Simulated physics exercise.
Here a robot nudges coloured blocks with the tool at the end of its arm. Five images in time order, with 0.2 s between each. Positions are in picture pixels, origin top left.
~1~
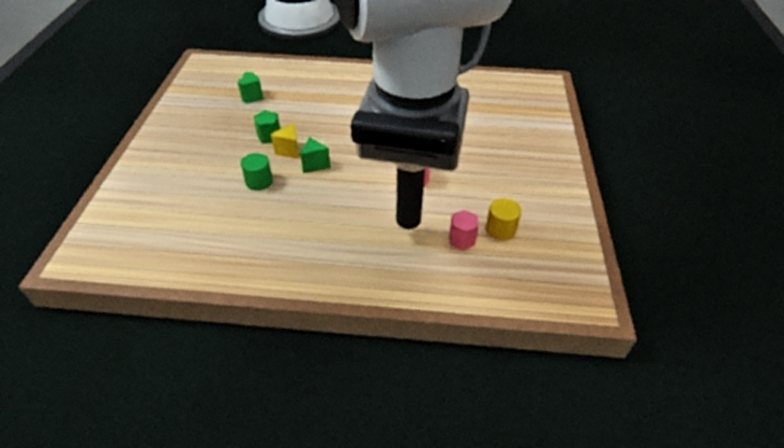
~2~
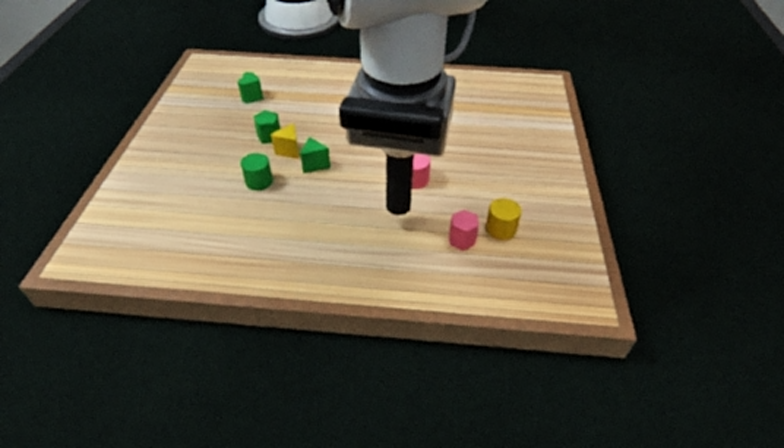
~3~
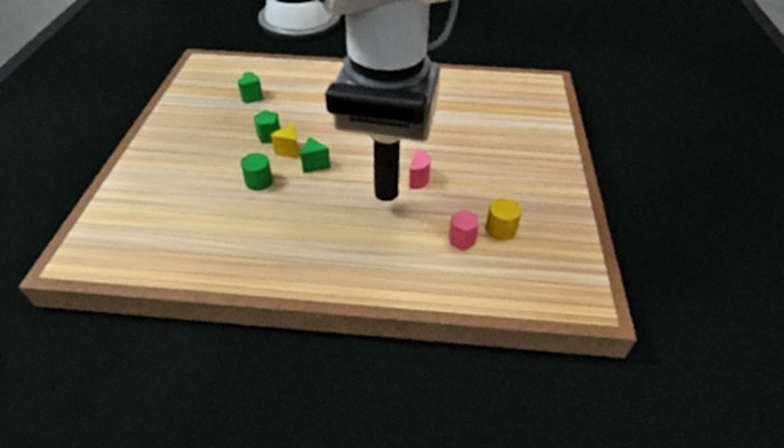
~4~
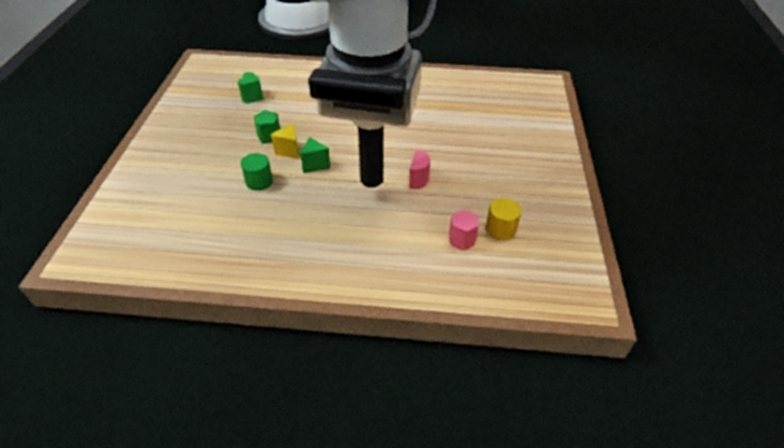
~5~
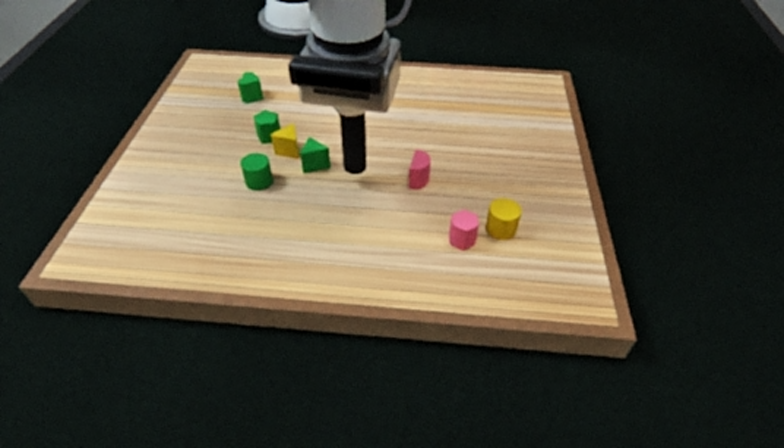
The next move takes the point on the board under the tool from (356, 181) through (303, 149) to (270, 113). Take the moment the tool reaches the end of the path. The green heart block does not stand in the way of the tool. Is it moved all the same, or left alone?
The green heart block is left alone.
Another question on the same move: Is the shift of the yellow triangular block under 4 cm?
Yes, that is how it ends up.
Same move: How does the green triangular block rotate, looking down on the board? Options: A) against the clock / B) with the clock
A.
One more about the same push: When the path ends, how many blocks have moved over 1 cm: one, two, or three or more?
Shifted over 1 cm: Three or more.
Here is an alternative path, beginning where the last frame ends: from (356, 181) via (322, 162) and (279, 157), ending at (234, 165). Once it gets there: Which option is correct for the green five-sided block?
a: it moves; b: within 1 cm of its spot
The one that fits is b, within 1 cm of its spot.
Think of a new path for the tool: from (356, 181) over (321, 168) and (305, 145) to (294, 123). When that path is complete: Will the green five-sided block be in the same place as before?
No, that is not what happens.
What follows on the original path. One third of the way, tool (316, 145); yellow triangular block (279, 132), turned 45° clockwise; green triangular block (295, 140), turned 70° anticlockwise.
Two thirds of the way, tool (287, 122); yellow triangular block (267, 131), turned 30° clockwise; green triangular block (282, 137), turned 105° anticlockwise.
At the end, tool (267, 99); green heart block unmoved; green five-sided block (256, 113), turned 45° anticlockwise; yellow triangular block (267, 131), turned 30° clockwise; green triangular block (282, 137), turned 105° anticlockwise.
